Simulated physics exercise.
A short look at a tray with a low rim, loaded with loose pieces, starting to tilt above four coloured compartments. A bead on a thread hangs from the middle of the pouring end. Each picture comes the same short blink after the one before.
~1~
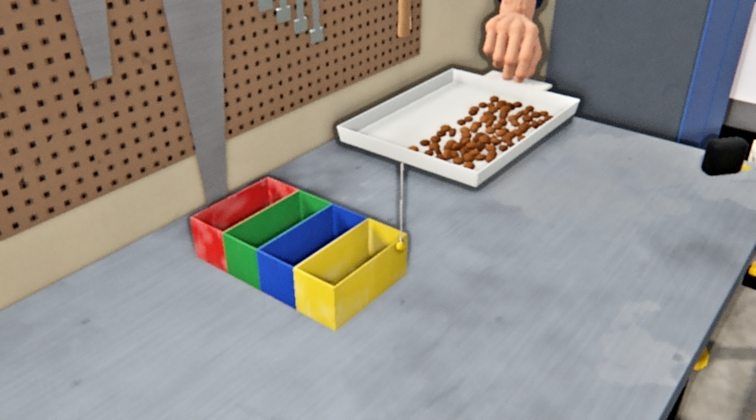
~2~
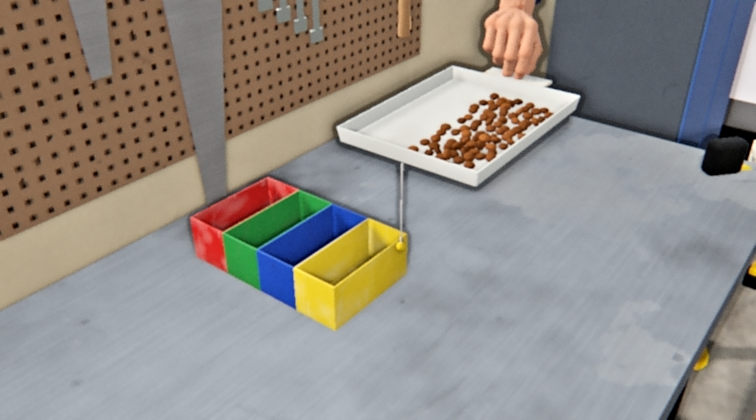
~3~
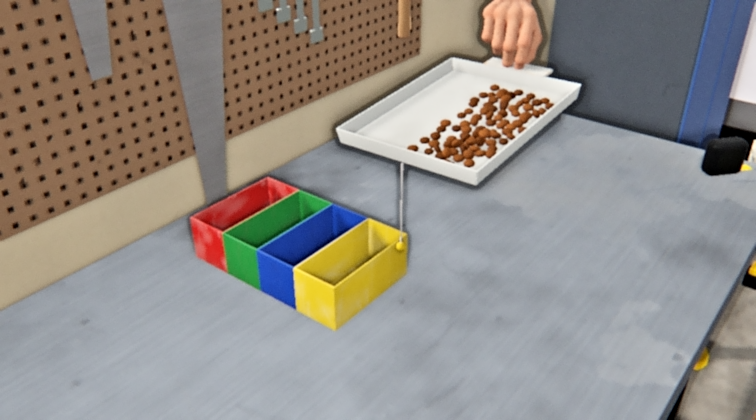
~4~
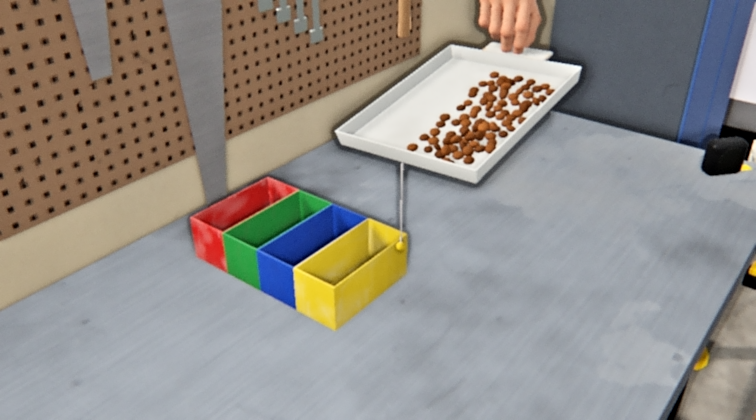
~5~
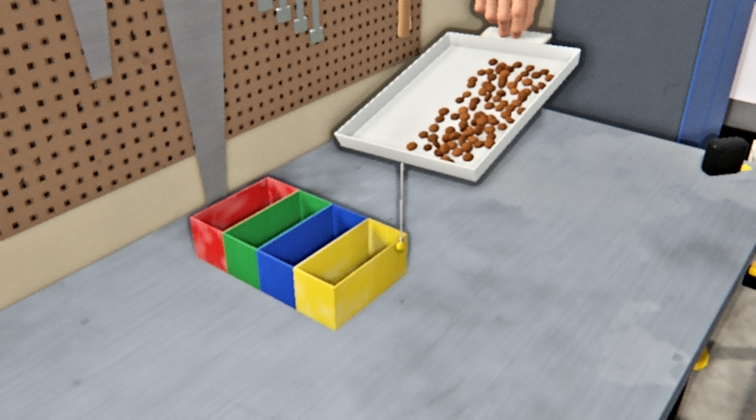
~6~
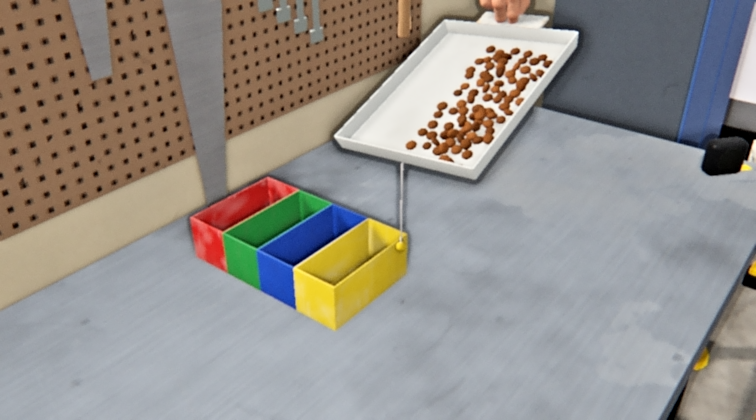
A hand at the upper right grips the far edge of a white low-rimmed tray of brown kibble above a grey workbench, seen from above at an angle beside a pegboard. Red, green, blue and yellow open compartments sit in a row at left, near a bead on a thread hanging from the tray. The hand raises the far edge, tilting the tray toward its near left corner, while the camera stays still.
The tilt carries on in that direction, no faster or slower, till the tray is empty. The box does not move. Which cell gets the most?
It favours the yellow compartment.
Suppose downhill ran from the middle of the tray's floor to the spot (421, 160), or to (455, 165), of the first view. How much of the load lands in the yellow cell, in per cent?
Roughly 10 per cent, and 0 per cent.
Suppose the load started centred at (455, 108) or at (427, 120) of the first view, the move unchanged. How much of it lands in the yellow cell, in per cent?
About 60 and 50 per cent.
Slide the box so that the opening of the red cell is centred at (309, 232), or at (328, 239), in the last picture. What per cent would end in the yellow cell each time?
Roughly 0 per cent, and 0 per cent.
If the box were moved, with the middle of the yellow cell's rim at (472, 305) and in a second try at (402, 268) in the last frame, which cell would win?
First red, then that blue cell.
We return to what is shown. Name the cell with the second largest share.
In second place: That blue cell.
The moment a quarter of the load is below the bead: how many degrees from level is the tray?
Near 85 degrees.
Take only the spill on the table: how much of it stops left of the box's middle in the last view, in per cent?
Close to 0 per cent.
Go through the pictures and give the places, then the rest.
Corners of the pouring end (341, 126) and (477, 171), level; middle of the load (481, 136), bits of dog kibble; bead on its thread (401, 246); red cell (209, 241); green cell (242, 258); blue cell (277, 276); yellow cell (315, 295), in the first frame.
Corners of the pouring end (341, 127) and (477, 171), level; middle of the load (481, 135), in the second frame.
Corners of the pouring end (340, 128) and (476, 170), tipped barely, lowest at the left corner; middle of the load (481, 130), in the third frame.
Corners of the pouring end (339, 131) and (475, 168), tipped a little, lowest at the left corner; middle of the load (480, 123), in the fourth frame.
Corners of the pouring end (338, 133) and (473, 167), tipped clearly, lowest at the left corner; middle of the load (479, 116), in the fifth frame.
Corners of the pouring end (338, 135) and (472, 166), tipped clearly, lowest at the left corner; middle of the load (478, 109); red cell (209, 241); green cell (242, 258); blue cell (277, 276); yellow cell (315, 295), in the sixth frame.
Just after the last frame, tray tipped steeply; almost all on the tray; about a tenth falling or outside the box.
A moment on, tray tipped past a quarter turn; roughly a quarter on the tray; roughly a quarter in the yellow cell; about a tenth in the blue cell; roughly a third falling or outside the box.
Further on, tray tipped past a quarter turn; roughly half in the yellow cell; roughly a quarter in the blue cell; roughly a quarter falling or outside the box.
When it is over, tray tipped past a quarter turn; roughly half in the yellow cell; roughly a quarter in the blue cell; not one in the green cell; not one in the red cell; roughly a quarter outside the box.
